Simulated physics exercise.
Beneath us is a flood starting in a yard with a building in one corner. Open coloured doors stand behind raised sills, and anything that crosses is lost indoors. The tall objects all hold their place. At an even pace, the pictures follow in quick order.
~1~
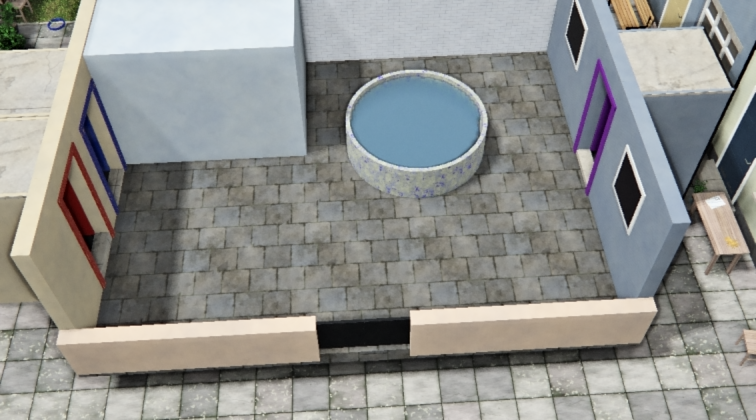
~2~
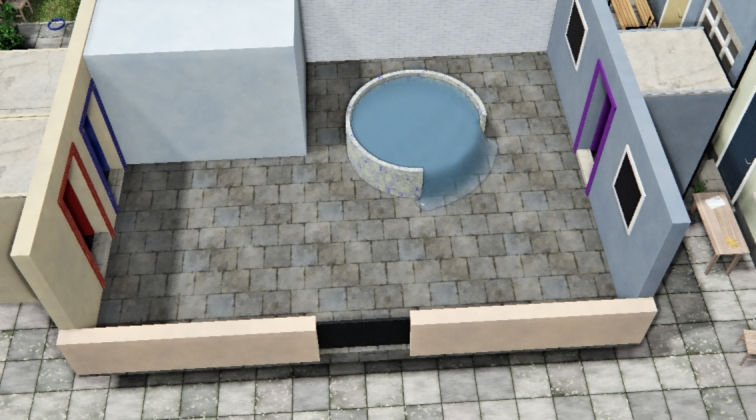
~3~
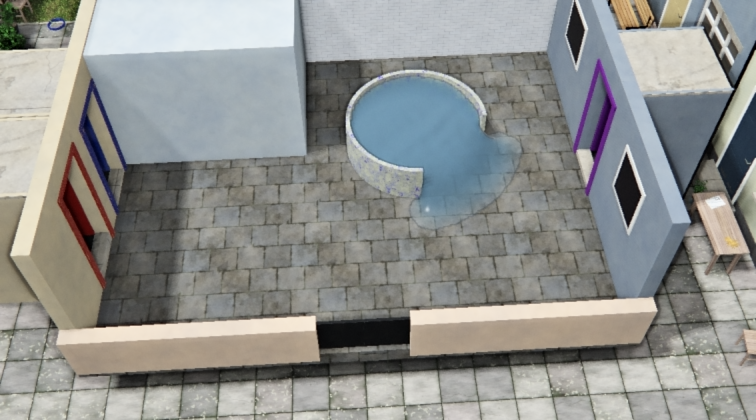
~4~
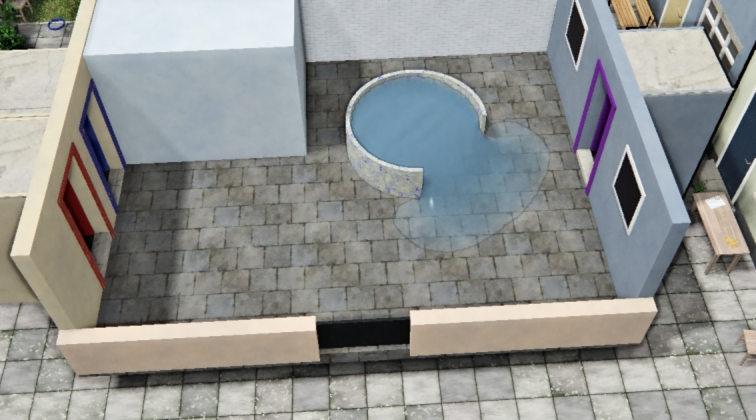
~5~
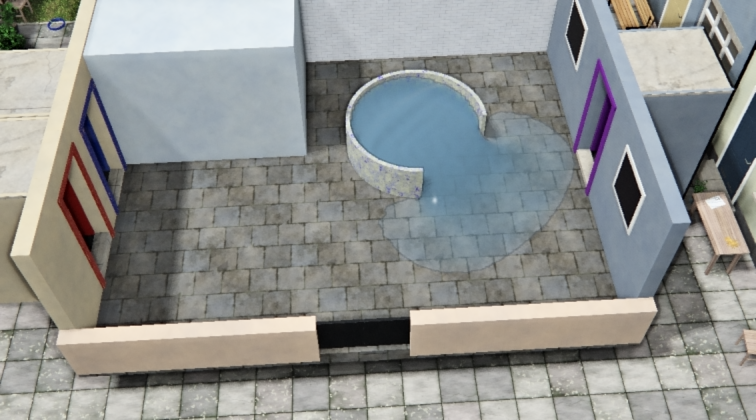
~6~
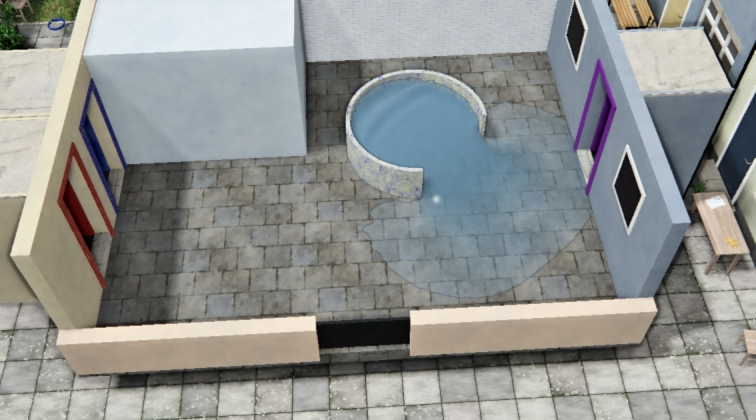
In a paved, walled yard with a pale block in one corner, a round pool sat full of still water, then its front right side opened and water spread steadily across the paving.
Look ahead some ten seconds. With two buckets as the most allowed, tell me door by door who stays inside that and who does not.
Here it is: The red door stays inside it; the blue door does not; the purple door does not.
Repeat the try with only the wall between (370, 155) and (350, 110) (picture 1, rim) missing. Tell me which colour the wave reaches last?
I'd go with the purple one.
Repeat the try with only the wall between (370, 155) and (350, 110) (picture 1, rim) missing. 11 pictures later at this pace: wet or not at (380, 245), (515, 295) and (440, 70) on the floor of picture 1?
Respectively: Parched, parched and parched.
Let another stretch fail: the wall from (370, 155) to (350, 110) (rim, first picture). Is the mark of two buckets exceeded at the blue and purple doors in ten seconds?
Looking at both, I'd say the blue door crosses the line and the purple door doesn't reach it.
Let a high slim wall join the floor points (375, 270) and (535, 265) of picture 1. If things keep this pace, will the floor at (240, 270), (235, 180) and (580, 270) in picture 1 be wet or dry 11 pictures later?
Spared, spared, then submerged.
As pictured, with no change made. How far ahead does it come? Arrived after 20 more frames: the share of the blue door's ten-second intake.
My figure is 0 in a hundred.
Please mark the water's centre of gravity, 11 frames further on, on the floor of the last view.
Centre: Close to (485, 202).
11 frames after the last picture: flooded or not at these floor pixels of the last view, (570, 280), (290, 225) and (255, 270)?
Point 1: Drenched; point 2: Not wet; point 3: Not wet.
A moment on, water covers 30 % of the floor; the red door not reached, the blue door not reached, the purple door over two buckets in.
Next, water covers 35 % of the floor; the red door not reached, the blue door not reached, the purple door far over two buckets in.
Then, water covers 45 % of the floor; the red door not reached, the blue door not reached, the purple door far over two buckets in.
Later, water covers 90 % of the floor; the red door wet at the sill, nothing in, the blue door not reached, the purple door far over two buckets in.
In the end, water covers 100 % of the floor; the red door wet at the sill, nothing in, the blue door over two buckets in, the purple door far over two buckets in.
